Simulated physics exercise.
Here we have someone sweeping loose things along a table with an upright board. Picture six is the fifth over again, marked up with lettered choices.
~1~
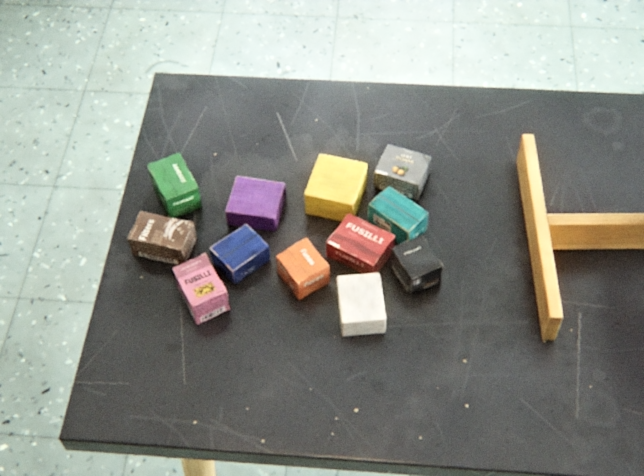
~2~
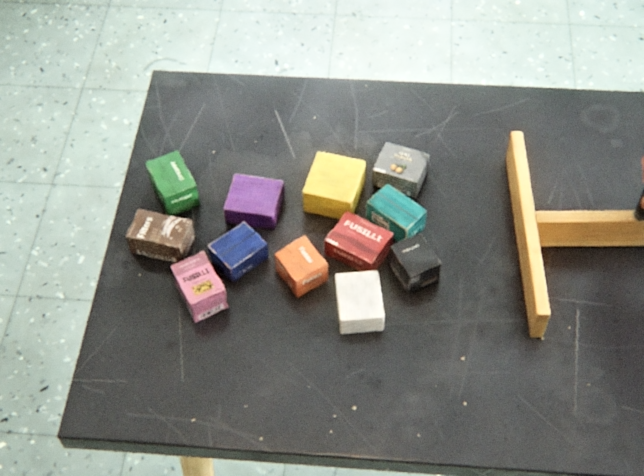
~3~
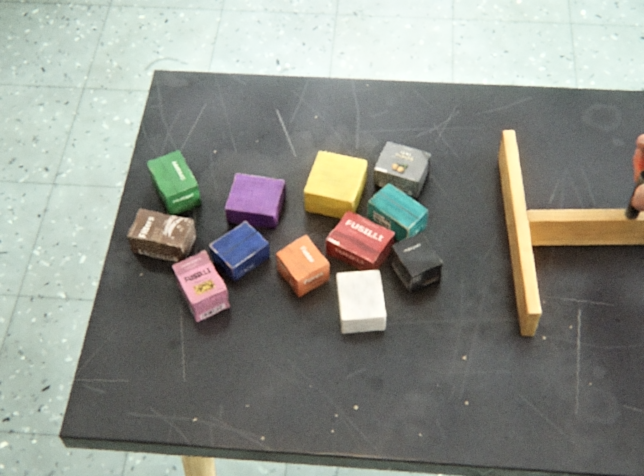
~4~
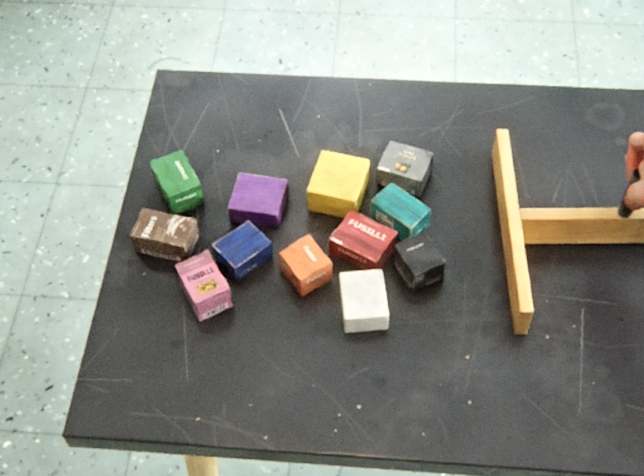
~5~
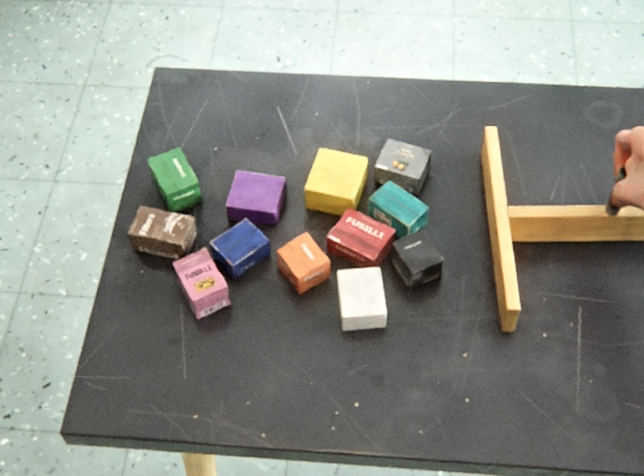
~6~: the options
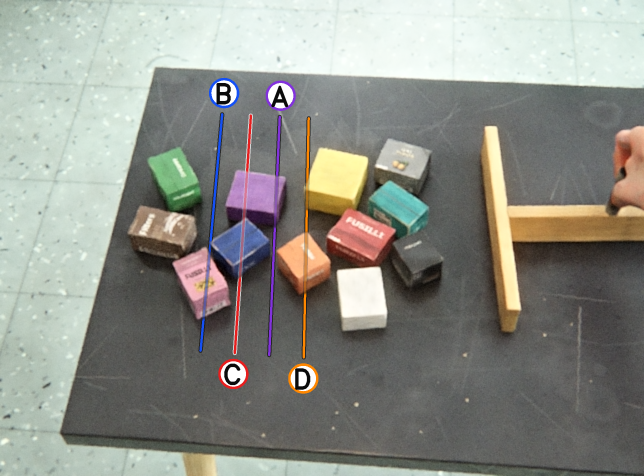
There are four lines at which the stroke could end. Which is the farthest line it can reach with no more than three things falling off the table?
It should halt at B.
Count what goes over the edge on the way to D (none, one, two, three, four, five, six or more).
By then, none.
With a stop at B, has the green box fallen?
Yes.
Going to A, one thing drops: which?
It is the green box.
On the copy, A at (275, 226); B at (212, 222); C at (244, 224); D at (306, 227).
On B. First, board (397, 206); white block (349, 301); grey packet (362, 170).
Then, board (293, 200); green box (123, 189); brown box (143, 234).
Finally, board (213, 196); green box over the edge; brown box over the edge; three fallen.
By contrast, A is within the limit but short; C is within the limit but short; D is within the limit but short.
